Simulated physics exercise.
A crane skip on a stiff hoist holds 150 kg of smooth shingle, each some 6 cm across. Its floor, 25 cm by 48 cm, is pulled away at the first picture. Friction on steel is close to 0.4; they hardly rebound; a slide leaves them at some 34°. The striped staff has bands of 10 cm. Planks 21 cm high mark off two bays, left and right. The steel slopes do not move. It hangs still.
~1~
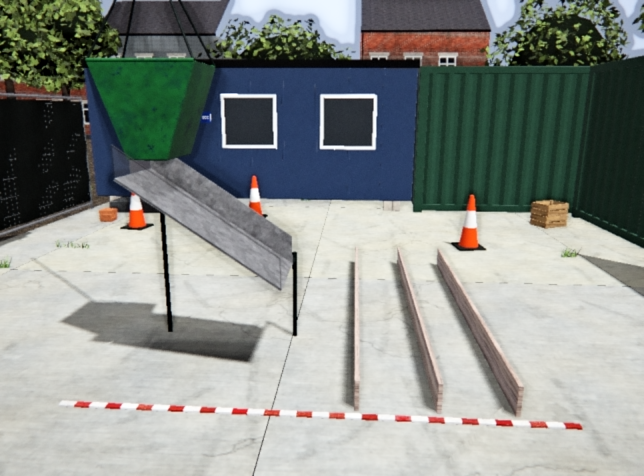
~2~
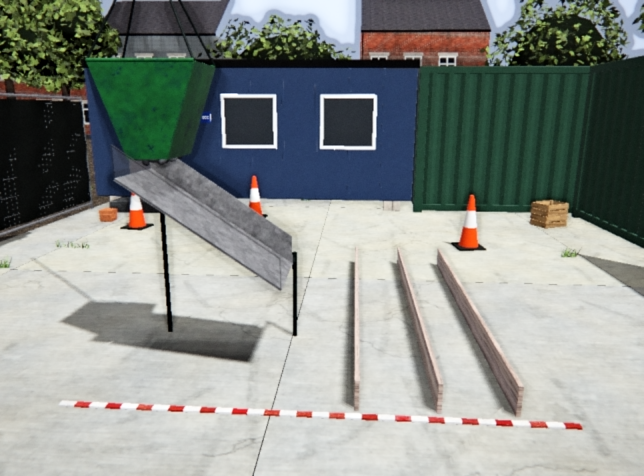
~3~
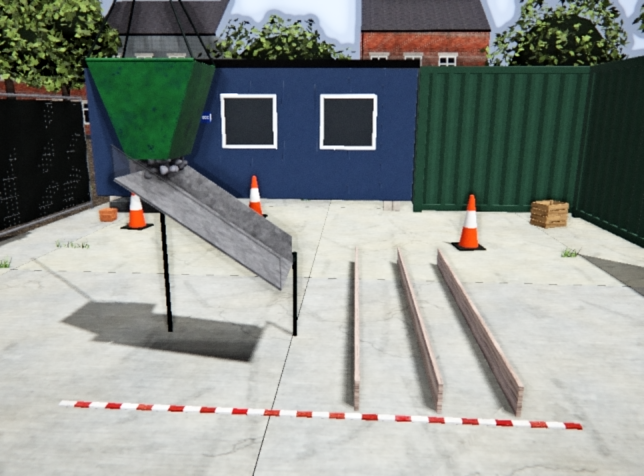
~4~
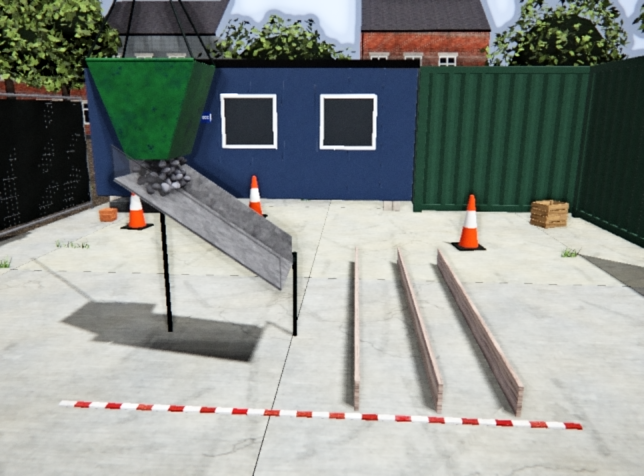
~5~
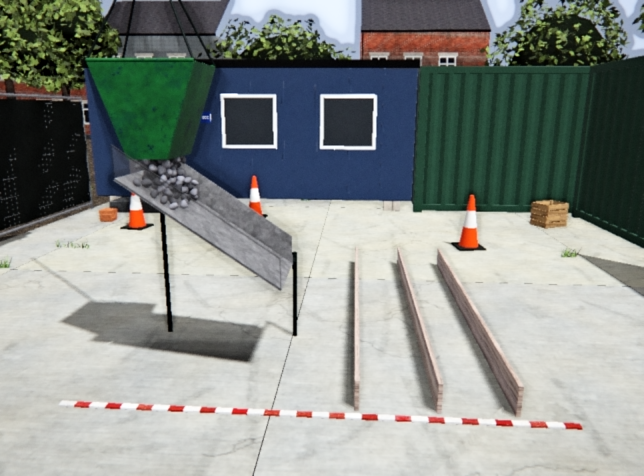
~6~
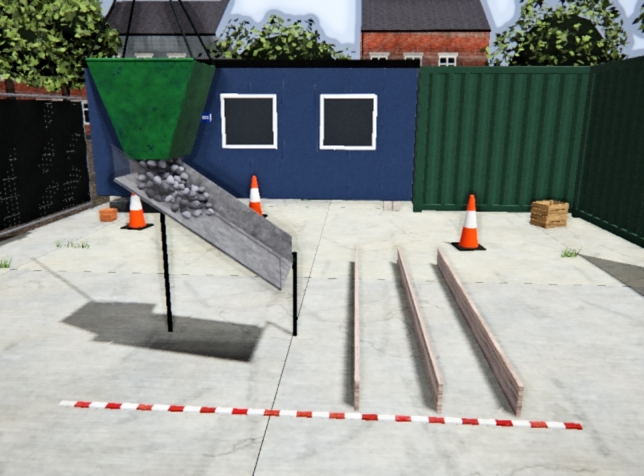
A green hopper hung still above a sloping grey chute in a concrete yard, and a clump of grey stones dropped from its bottom, then spread partway down the chute toward the right.
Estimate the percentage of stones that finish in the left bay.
Close to 38 in a hundred.
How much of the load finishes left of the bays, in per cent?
About 60 per cent.
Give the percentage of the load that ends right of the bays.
Some 0 per cent of the load.
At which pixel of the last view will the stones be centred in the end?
Their middle is at about (345, 357).
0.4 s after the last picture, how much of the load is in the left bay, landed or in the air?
Some 0 per cent.
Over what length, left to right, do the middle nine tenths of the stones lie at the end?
Roughly 90 cm.
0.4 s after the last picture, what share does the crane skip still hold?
About 35 per cent.
Then, 0.4 s after the last picture, 35 % in the crane skip, 61 % on the steel, 4 % falling or lying left of the bays; the stones farthest right are at (318, 291).
Then, 0.8 s after the last picture, 1 % in the crane skip, 64 % on the steel, 30 % falling or lying left of the bays, 5 % falling or lying in the left bay; the stones farthest right are at (410, 361).
Then, 1.4 s after the last picture, 0 % in the crane skip, 15 % on the steel, 56 % falling or lying left of the bays, 29 % falling or lying in the left bay; the stones farthest right are at (420, 360).
Then, 2.3 s after the last picture, 0 % in the crane skip, 62 % falling or lying left of the bays, 38 % falling or lying in the left bay; the stones farthest right are at (421, 358).
Then, 4.2 s after the last picture, 0 % in the crane skip, 62 % left of the bays, 38 % in the left bay; the stones farthest right are at (421, 358).
